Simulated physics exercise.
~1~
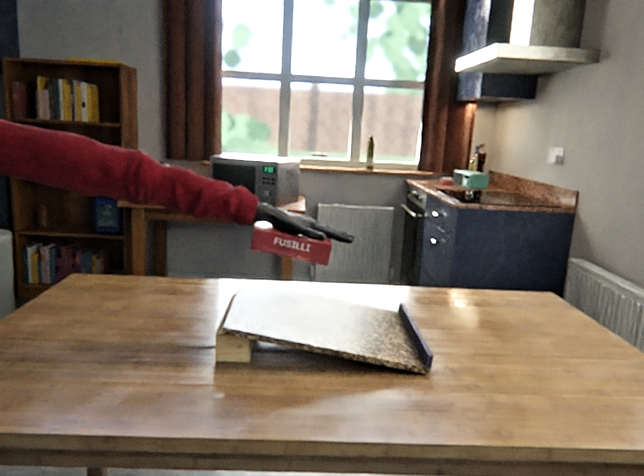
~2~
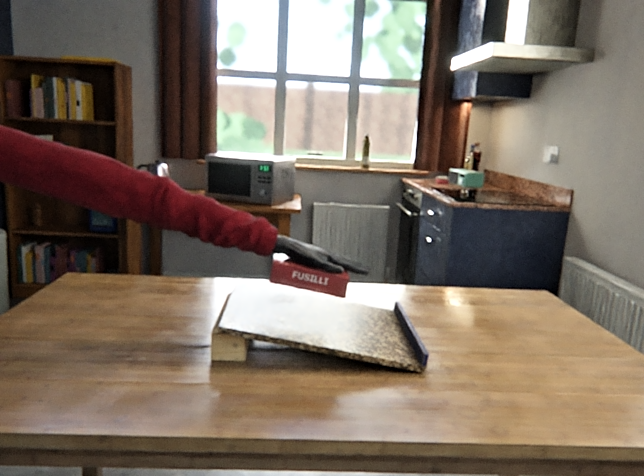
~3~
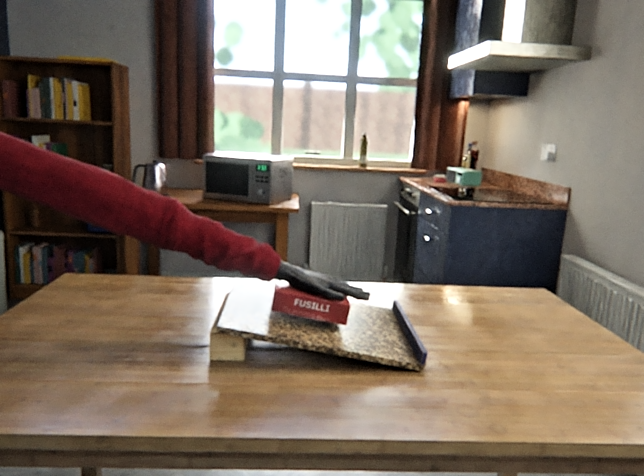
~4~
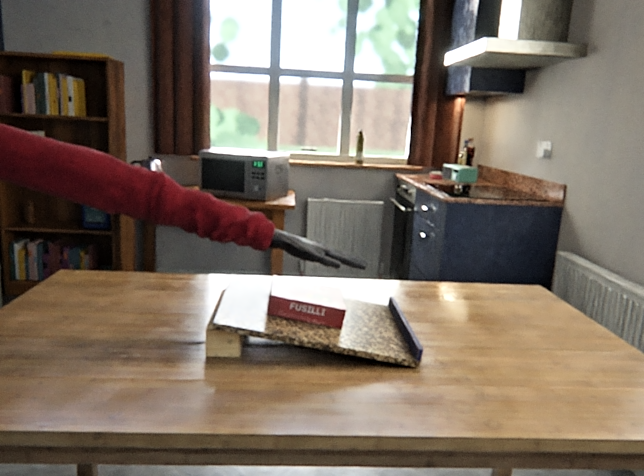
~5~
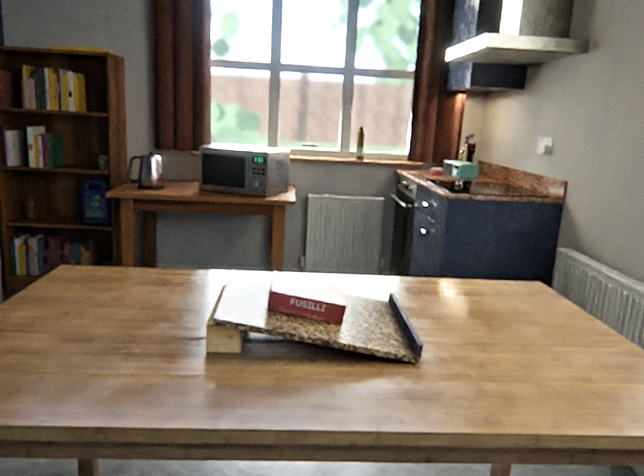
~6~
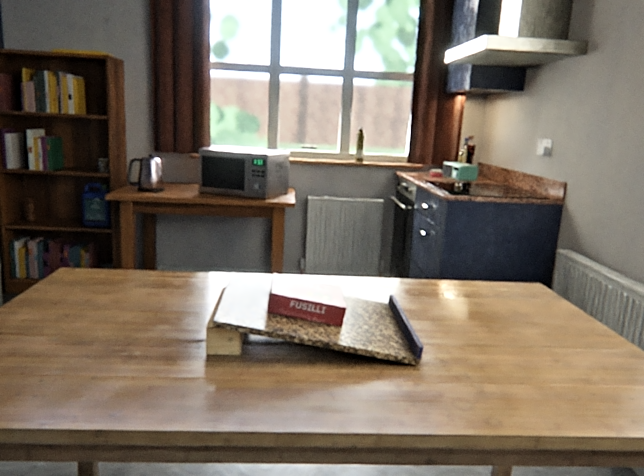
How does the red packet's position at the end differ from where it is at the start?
At the start the red packet is held in the air above the sloping board, and at the end it rests on the board's surface, lower and slightly further right.
